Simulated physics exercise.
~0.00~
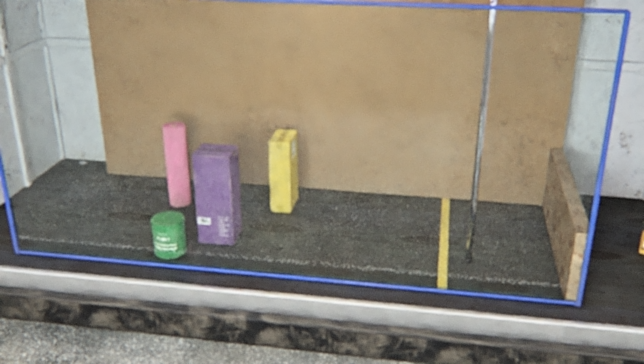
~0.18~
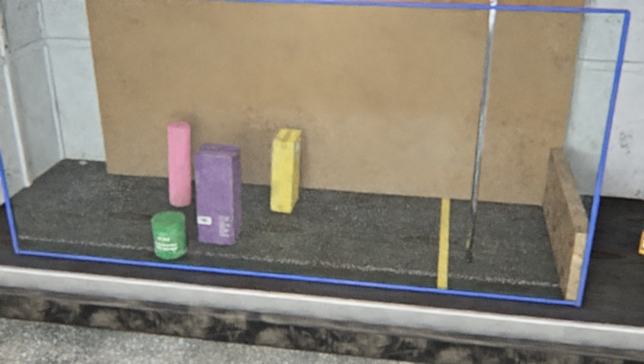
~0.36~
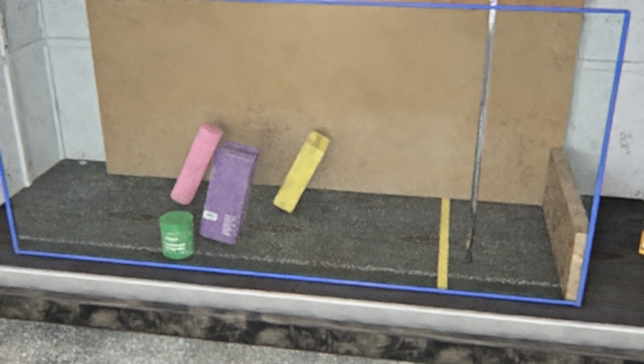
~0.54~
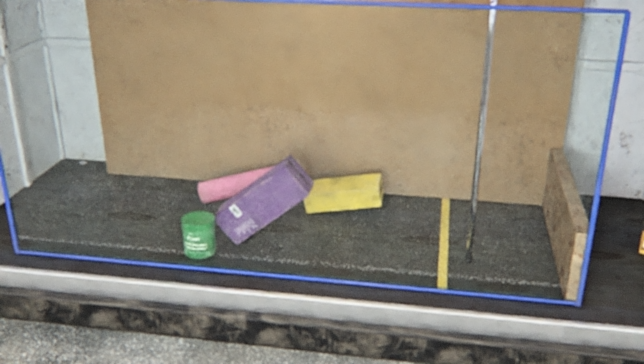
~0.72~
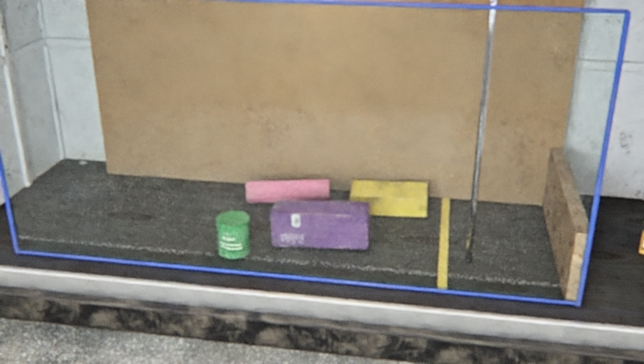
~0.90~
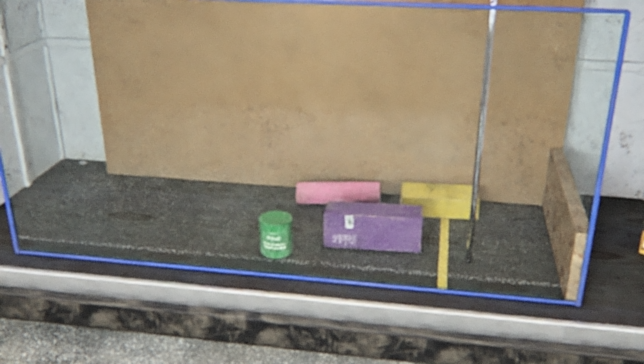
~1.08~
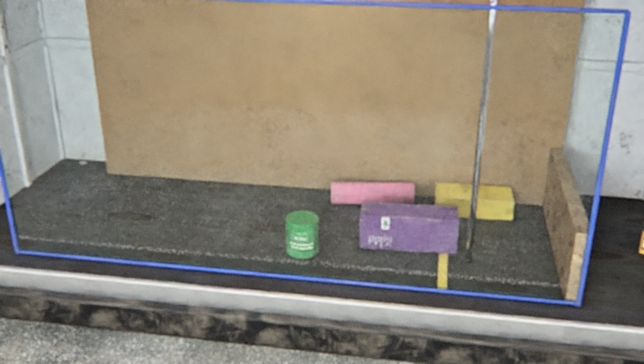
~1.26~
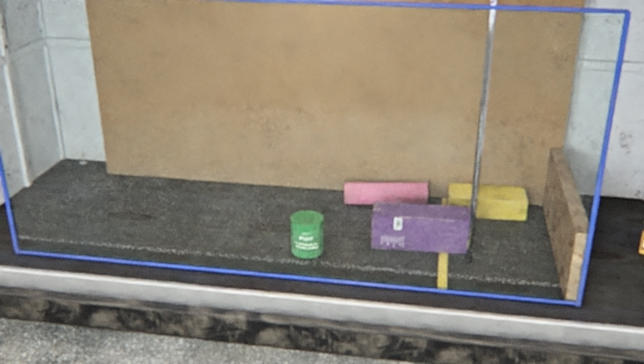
Inside a van's load bay, seen from the front and slightly above by a still camera, goods stand on a dark floor before a brown board. A pink roll, a purple tall box and a yellow tall box stand upright on the left, with a green bucket in front, while a yellow line and a pole are farther right. The three tall items tip over to the right as the bucket slides upright. Lying on their sides, they slide on rightward and slow down. The yellow box ends past the line, while the roll, the purple box's middle and the bucket stay short of it.
